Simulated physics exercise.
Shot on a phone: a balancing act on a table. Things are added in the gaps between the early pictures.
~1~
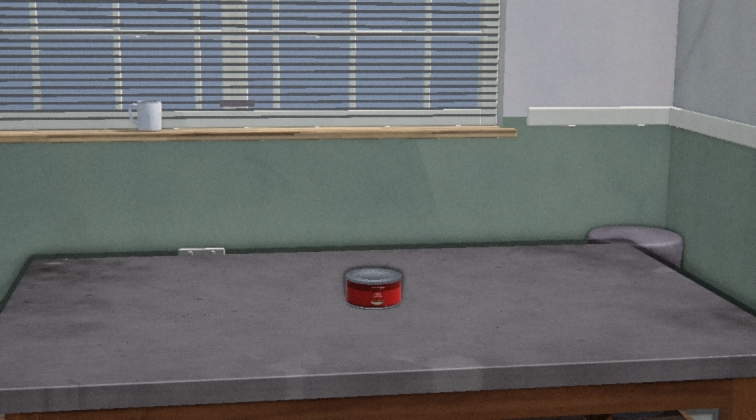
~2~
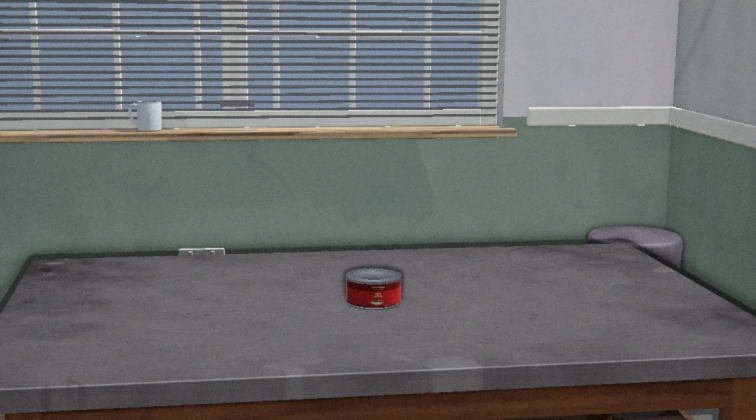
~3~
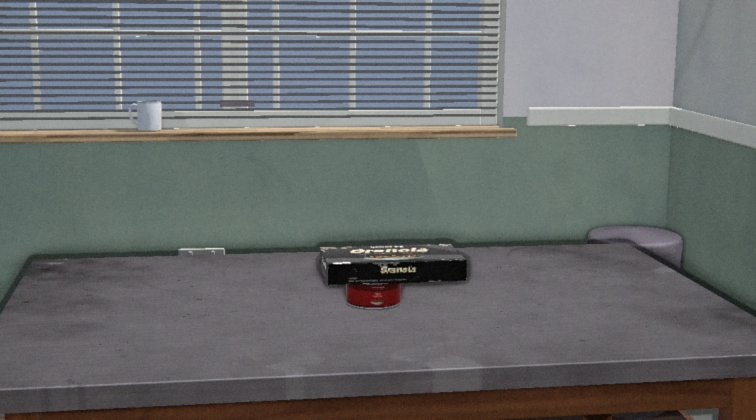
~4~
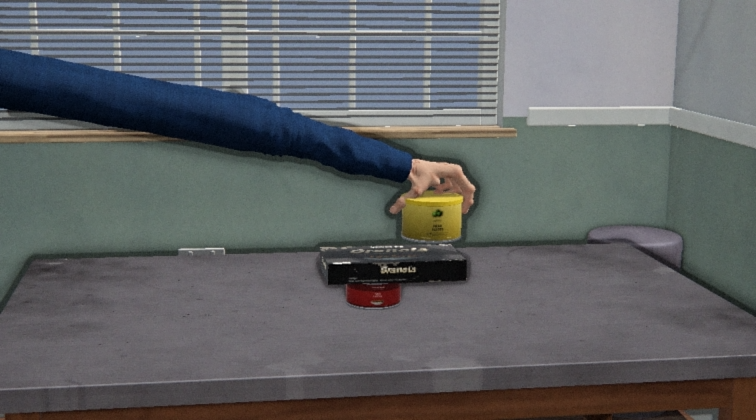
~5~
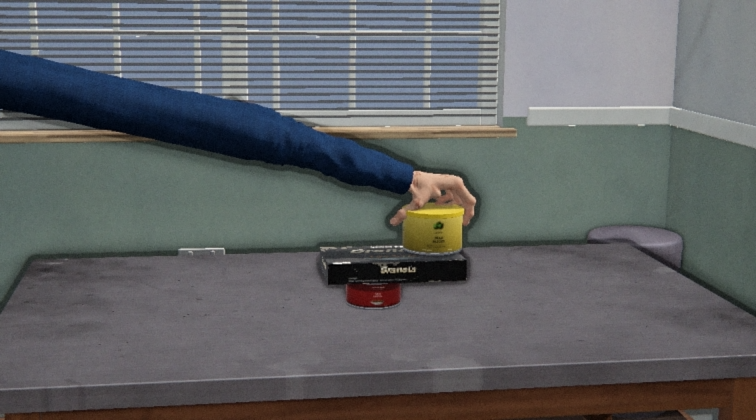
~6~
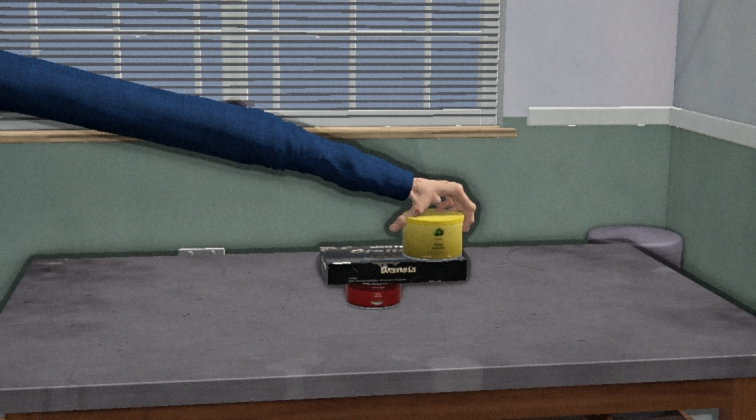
An arm in a blue sleeve reached in from the left and lowered a yellow tub onto the right side of a black box, which had appeared on top of a small red tub.
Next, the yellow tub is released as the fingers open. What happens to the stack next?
The stack collapses.
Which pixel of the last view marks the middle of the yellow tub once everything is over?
Roughly at pixel (514, 272).
Then, 0.30 s past the last view, yellow tub now fallen; black packet rocked 26° from its first pose.
Then, 0.50 s past the last view, black packet rocked 27° from its first pose.
Then, 0.70 s past the last view, black packet rocked 12° from its first pose.
Finally, fallen, yellow tub; the other 2 still in place. Final places as the last picture's camera would see them, yellow tub near (514, 272). The stack comes apart.
